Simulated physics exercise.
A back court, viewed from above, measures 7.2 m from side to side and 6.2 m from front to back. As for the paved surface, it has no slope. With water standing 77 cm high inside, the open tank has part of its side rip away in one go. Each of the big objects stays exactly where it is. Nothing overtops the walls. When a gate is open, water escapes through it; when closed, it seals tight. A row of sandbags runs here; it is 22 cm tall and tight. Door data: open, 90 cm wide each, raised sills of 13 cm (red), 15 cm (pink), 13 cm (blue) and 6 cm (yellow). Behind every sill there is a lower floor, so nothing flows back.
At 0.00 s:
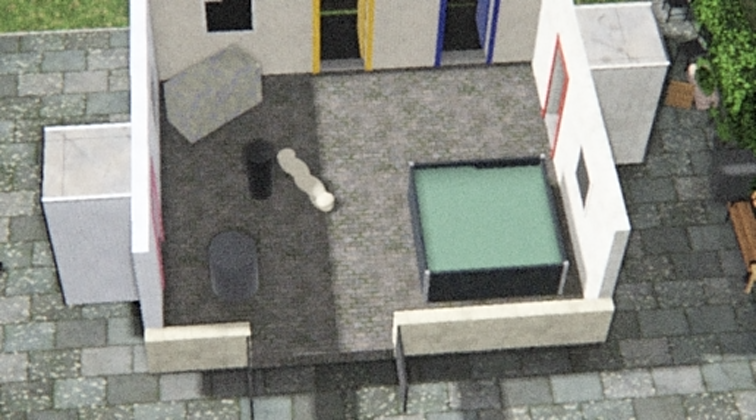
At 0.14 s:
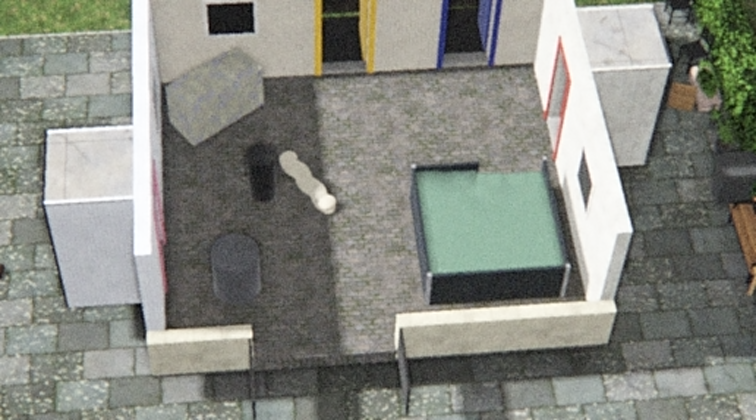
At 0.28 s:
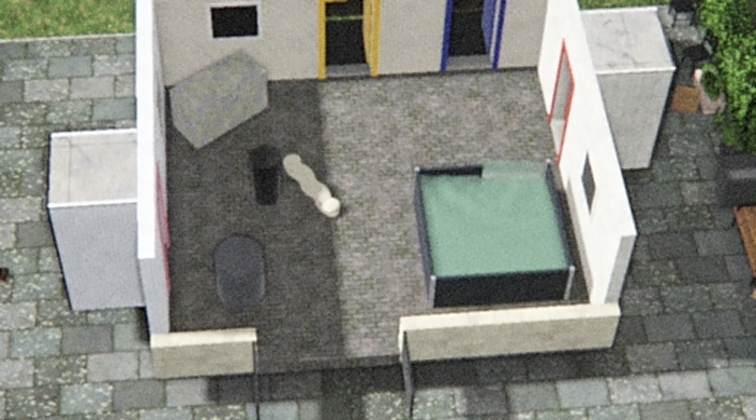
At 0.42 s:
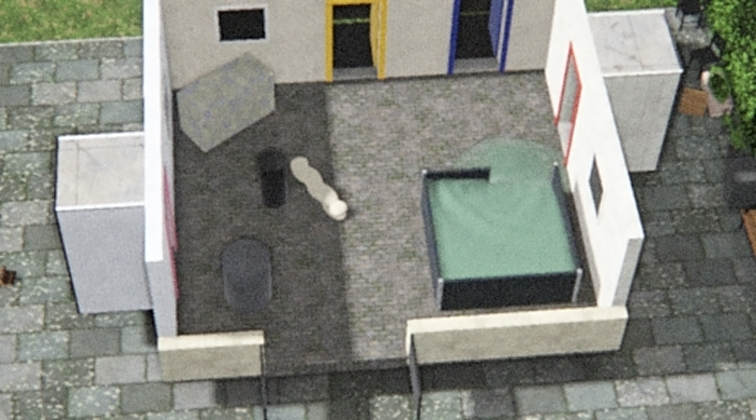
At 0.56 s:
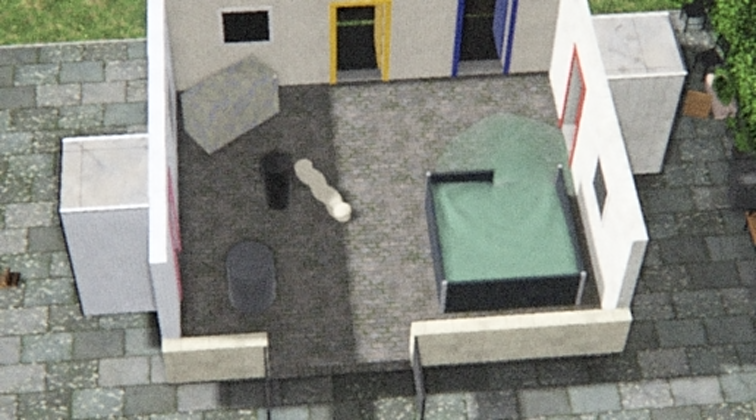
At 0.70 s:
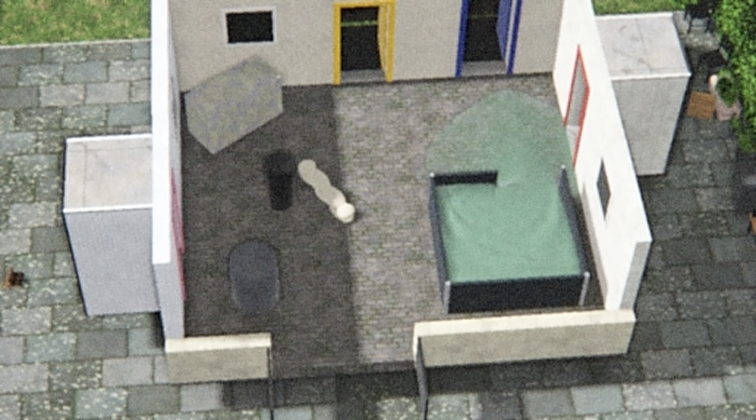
In a walled paved court, green water pours from the open tank's far side and spreads out.
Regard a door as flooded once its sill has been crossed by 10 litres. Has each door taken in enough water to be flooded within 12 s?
The red door has; the pink door has not; the blue door has; the yellow door has.
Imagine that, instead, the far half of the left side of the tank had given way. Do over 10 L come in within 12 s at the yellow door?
Yellow: Exceeds.
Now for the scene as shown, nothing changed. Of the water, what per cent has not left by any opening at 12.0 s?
Remaining: Roughly 80 %.
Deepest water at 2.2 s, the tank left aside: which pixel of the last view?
It's at about (534, 80) in the last picture.
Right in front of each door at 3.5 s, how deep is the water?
Depths: Red door 18 cm, pink door 0 cm, blue door 29 cm, yellow door 11 cm.
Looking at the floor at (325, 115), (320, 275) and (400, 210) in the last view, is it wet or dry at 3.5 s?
Point 1: Reached; point 2: Unreached; point 3: Unreached.
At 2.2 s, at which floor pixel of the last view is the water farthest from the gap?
Point: Roughly (312, 85).
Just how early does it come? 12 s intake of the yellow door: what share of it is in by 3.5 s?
That works out near 30%.
After 1.4 s water covers 25 % of the floor and is deepest (62 cm) near (543, 79); red door 28 cm at the sill, 19 L in, pink door not reached, blue door 24 cm at the sill, 40 L in, yellow door not reached.
After 2.2 s water covers 25 % of the floor and is deepest (56 cm) near (534, 80); red door 25 cm at the sill, 81 L in, pink door not reached, blue door 37 cm at the sill, 147 L in, yellow door 10 cm at the sill, 1 L in.
After 3.5 s water covers 40 % of the floor and is deepest (33 cm) near (542, 114); red door 18 cm at the sill, 128 L in, pink door not reached, blue door 29 cm at the sill, 299 L in, yellow door 11 cm at the sill, 16 L in.
After 7.0 s water covers 75 % of the floor and is deepest (20 cm) near (185, 362); red door 15 cm at the sill, 159 L in, pink door 9 cm at the sill, 0 L in, blue door 17 cm at the sill, 453 L in, yellow door 8 cm at the sill, 44 L in.
After 12.0 s water covers 95 % of the floor and is deepest (16 cm) near (609, 334); red door 9 cm at the sill, 163 L in, pink door 8 cm at the sill, 0 L in, blue door 10 cm at the sill, 466 L in, yellow door 8 cm at the sill, 52 L in.
